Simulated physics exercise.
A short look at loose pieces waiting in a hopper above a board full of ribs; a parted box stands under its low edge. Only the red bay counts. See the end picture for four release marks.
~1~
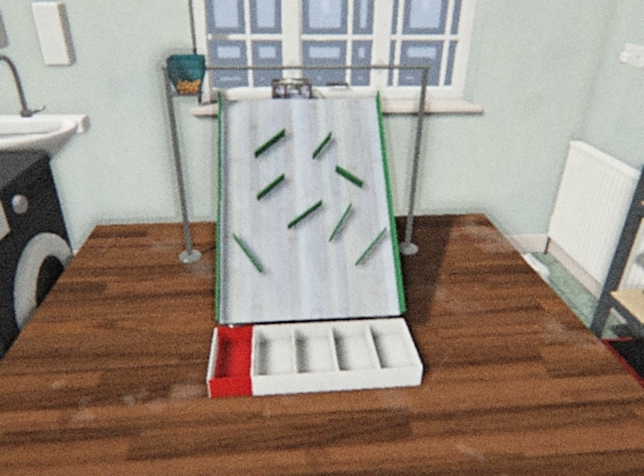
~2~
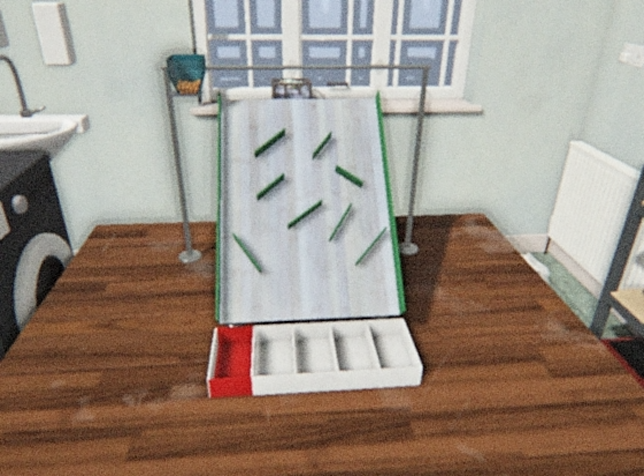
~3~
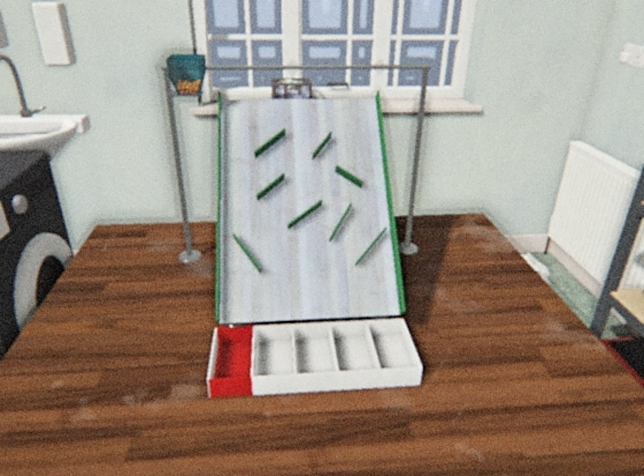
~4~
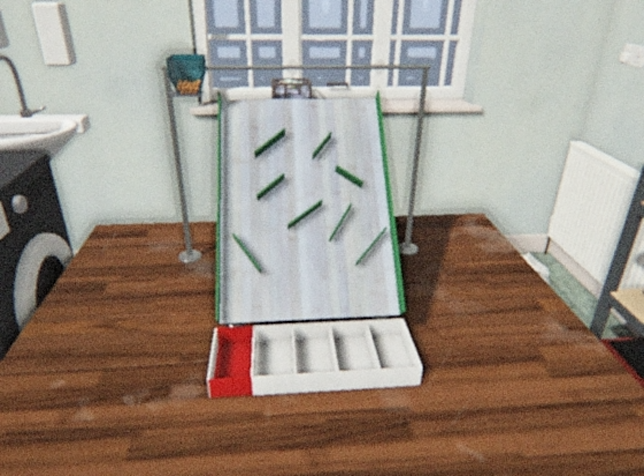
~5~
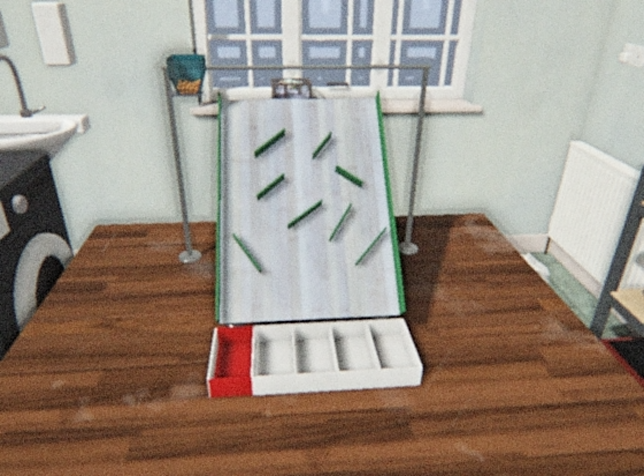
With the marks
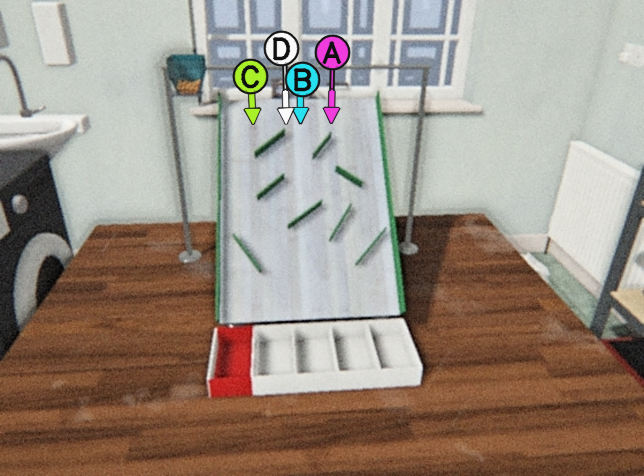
A wooden table with a brown plank top fills the lower part of a pale green room, seen from slightly above and in front, with a window behind. On it a pale, green-edged board with slanted green ribs leans below a small teal container at upper left, and a white box with five bays, the leftmost red, sits at its foot. Nothing visibly moves, and the camera stays still.
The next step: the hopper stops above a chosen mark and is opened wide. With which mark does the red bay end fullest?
Choose C.
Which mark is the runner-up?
D it is.
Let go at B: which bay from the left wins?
The second from the left.
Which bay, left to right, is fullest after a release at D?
It is the second one.
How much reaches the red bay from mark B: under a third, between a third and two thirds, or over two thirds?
Under a third.
On the marked copy, mark A meets the board at (331, 117); mark B meets the board at (300, 117); mark C meets the board at (252, 118); mark D meets the board at (286, 118).
If A is chosen, only a few in the red bay, all but a few in other bays.
If B is chosen, only a few in the red bay, all but a few in other bays.
If C is chosen, close to half in the red bay, close to a third in other bays, a small share outside the box.
If D is chosen, close to a third in the red bay, close to two thirds in other bays.
